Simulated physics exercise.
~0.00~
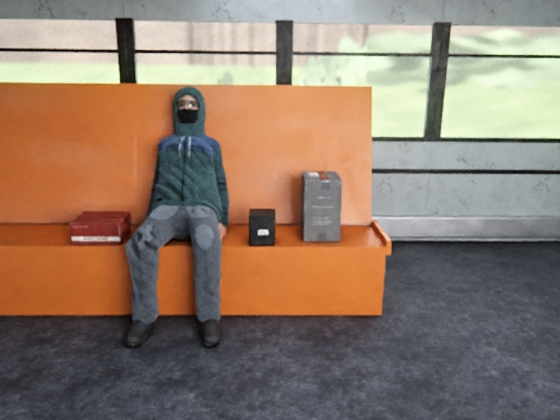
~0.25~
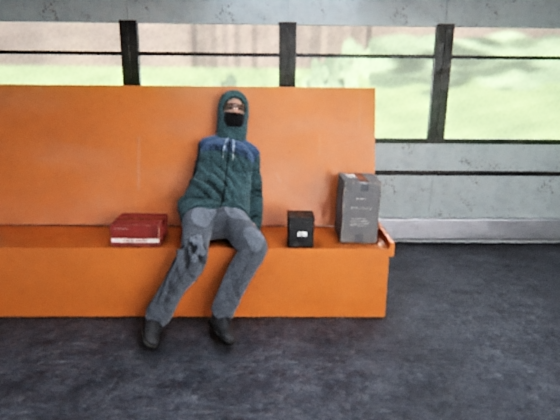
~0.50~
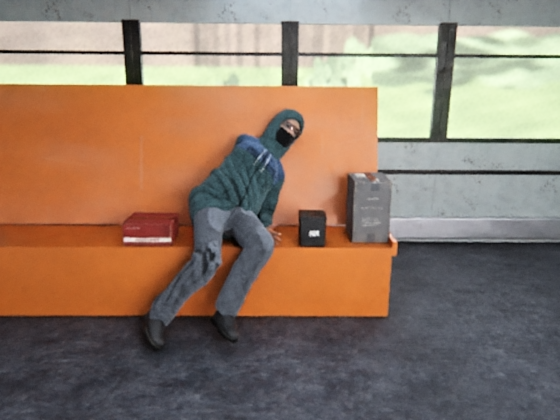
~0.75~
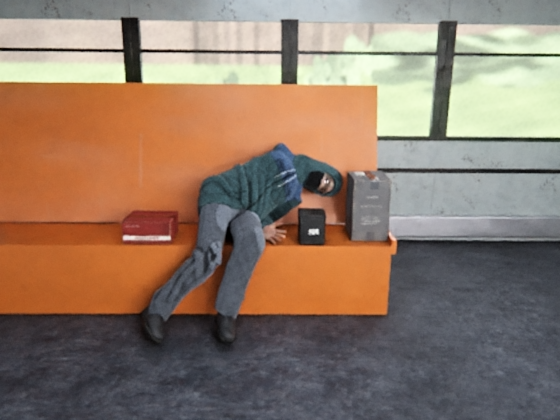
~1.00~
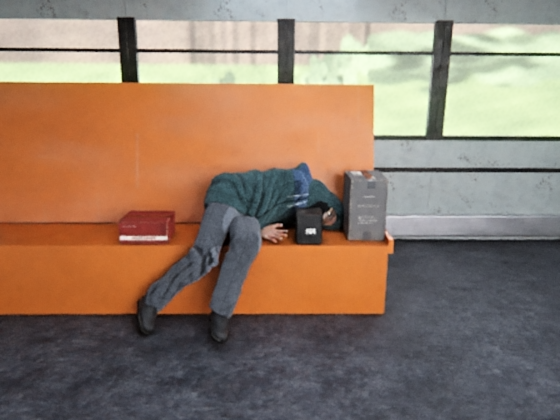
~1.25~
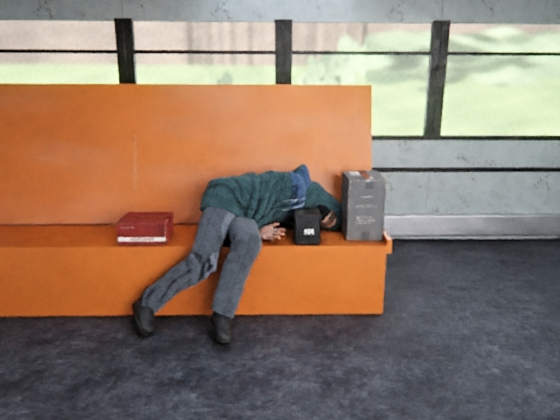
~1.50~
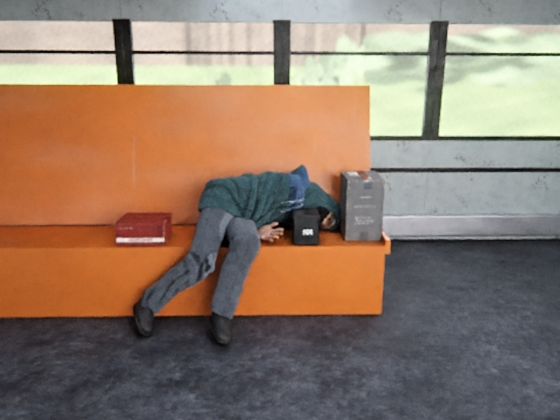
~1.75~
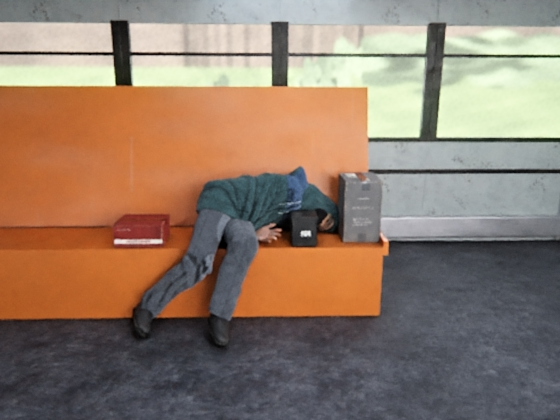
On an orange tram bench, a masked, hooded figure slides right with three boxes, then slumps sideways behind the black one, lying still.
